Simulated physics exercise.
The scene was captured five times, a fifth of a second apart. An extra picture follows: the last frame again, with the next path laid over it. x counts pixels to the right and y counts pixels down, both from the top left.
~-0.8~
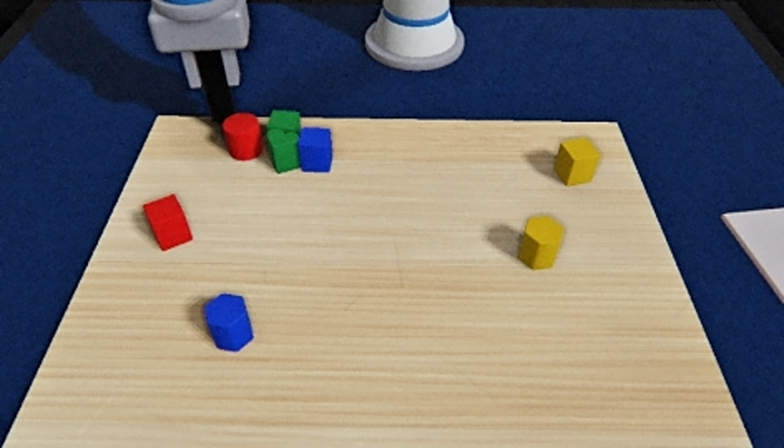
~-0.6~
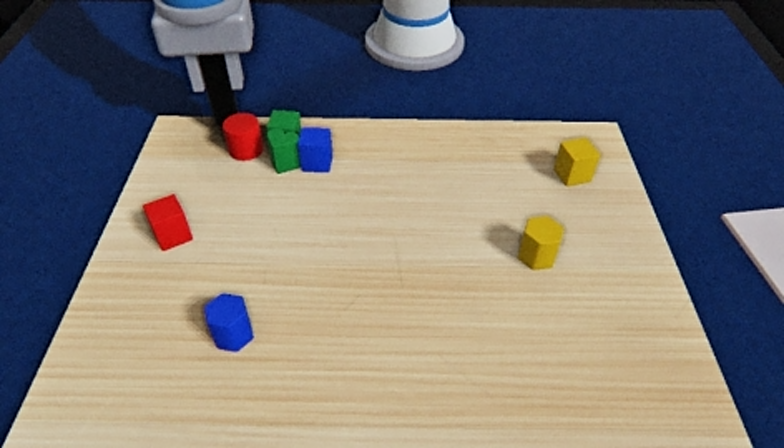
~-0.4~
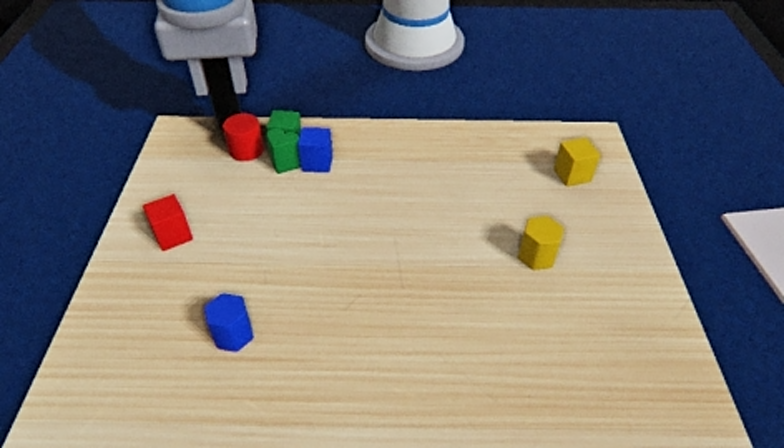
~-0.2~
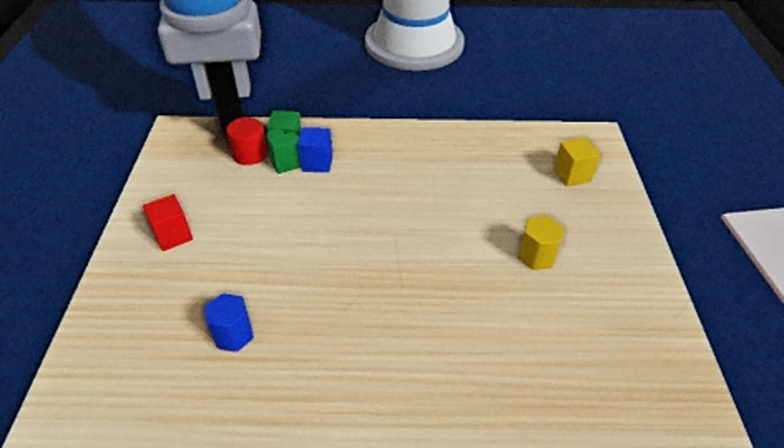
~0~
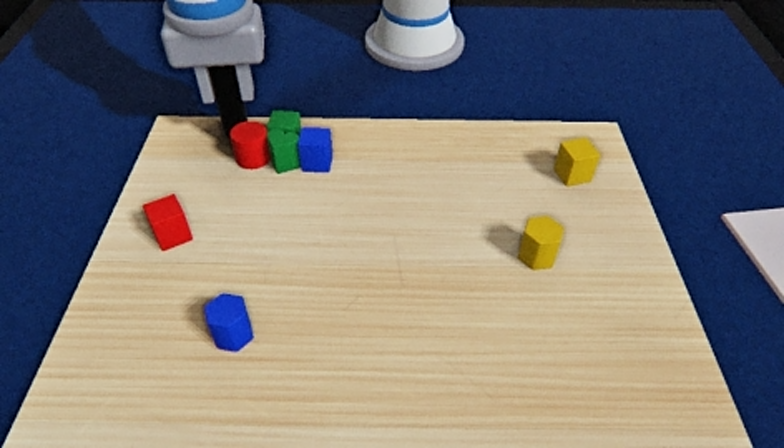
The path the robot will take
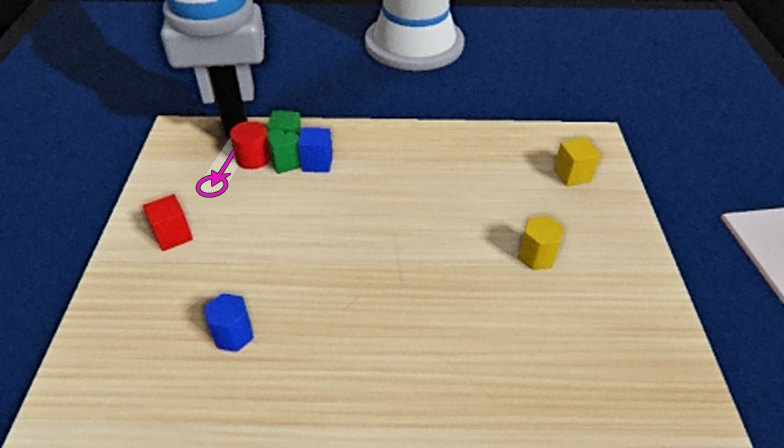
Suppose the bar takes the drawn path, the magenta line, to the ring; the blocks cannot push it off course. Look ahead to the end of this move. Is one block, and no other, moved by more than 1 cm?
That would be a yes.
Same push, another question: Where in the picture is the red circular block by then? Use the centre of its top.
Located at (249, 143).
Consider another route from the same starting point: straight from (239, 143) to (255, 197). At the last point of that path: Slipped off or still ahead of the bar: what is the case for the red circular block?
The bar still drives it.
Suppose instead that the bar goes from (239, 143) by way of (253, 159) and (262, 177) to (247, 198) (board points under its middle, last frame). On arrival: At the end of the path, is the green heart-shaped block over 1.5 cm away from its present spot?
The answer is yes.
Path on the board, from (239, 143) directly to (212, 186).
The first path, step by step. Halfway along, bar at (224, 154); red circular block at (249, 143).
At the end, bar at (209, 175); red circular block at (249, 143); green square in place.
